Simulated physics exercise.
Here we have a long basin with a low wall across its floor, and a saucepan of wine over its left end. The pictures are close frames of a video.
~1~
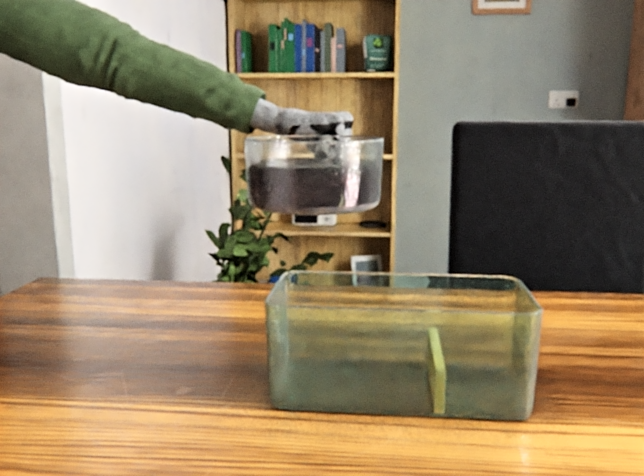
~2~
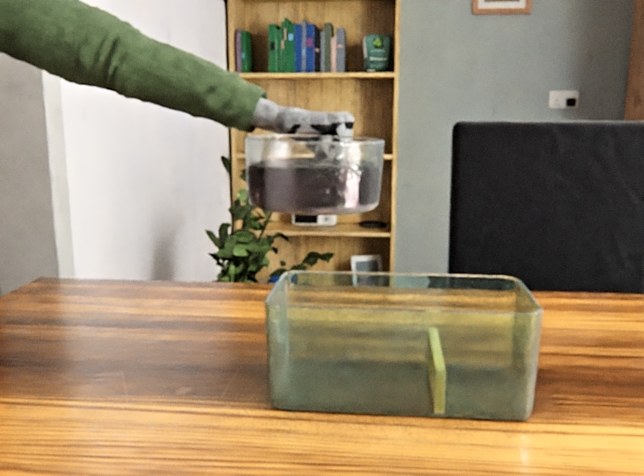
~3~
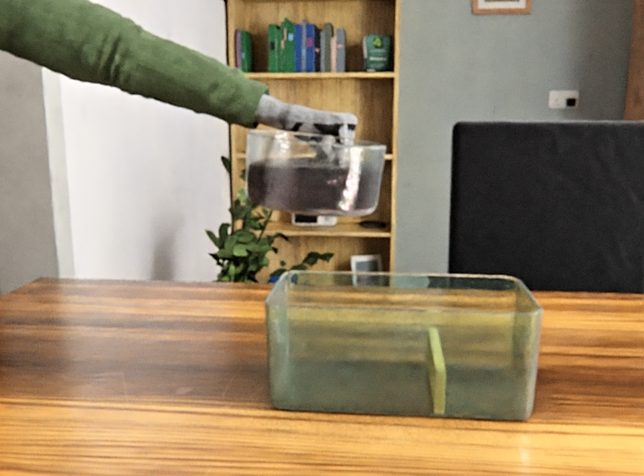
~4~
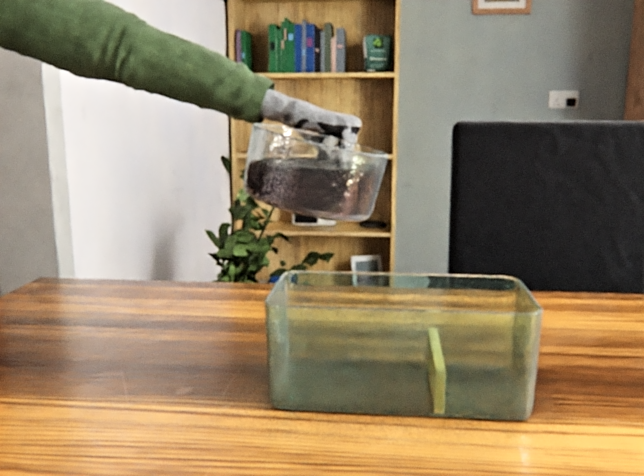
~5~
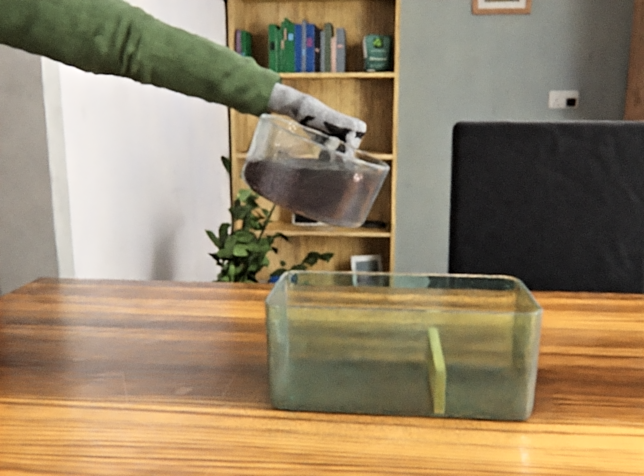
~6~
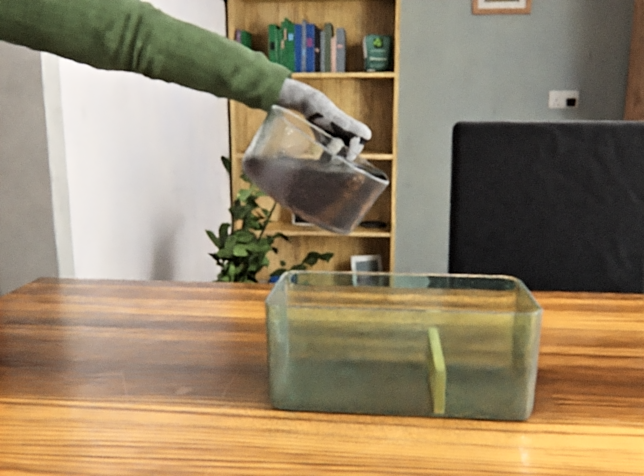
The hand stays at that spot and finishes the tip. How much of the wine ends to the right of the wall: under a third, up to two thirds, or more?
In the end not even a third is right of the wall.
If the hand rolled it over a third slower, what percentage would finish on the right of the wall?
Near 30 %.
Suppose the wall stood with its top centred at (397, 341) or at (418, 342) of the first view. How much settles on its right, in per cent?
In turn 75 and 40 in a hundred.
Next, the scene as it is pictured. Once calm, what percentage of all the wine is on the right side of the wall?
Roughly 20 in a hundred.
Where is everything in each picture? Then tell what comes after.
In the first picture, it leans 0°; its right rim is at (382, 141); the wine meets the walls at (252, 163) and (379, 164); the long basin's rim runs from (275, 288) to (530, 295); the wall's top is at (436, 348).
In the second picture, it leans 1°; its right rim is at (383, 143); the wine meets the walls at (251, 162) and (379, 165).
In the third picture, it leans 6°; its right rim is at (385, 148); the wine meets the walls at (252, 161) and (380, 166).
In the fourth picture, it leans 13°; its right rim is at (387, 157); the wine meets the walls at (252, 161) and (381, 167).
In the fifth picture, it leans 22°; its right rim is at (388, 169); the wine meets the walls at (250, 159) and (384, 170).
In the sixth picture, it leans 33°; its right rim is at (387, 183); the wine meets the walls at (248, 155) and (385, 173); 1 per cent is over the edge.
A moment on, the saucepan is tipped on its side and 34 per cent is still to pour, 16 is left of the wall and 6 right of it.
Next, the saucepan is tipped on its side and 12 per cent is still to pour, 62 is left of the wall and 19 right of it.
Then the saucepan is tipped on its side and 3 per cent is still to pour, 71 is left of the wall and 18 right of it.
Later the saucepan is tipped on its side and 1 per cent is still to pour, 78 is left of the wall and 19 right of it.
In the end 79 per cent lies left of the wall, 19 right of it and 2 outside.
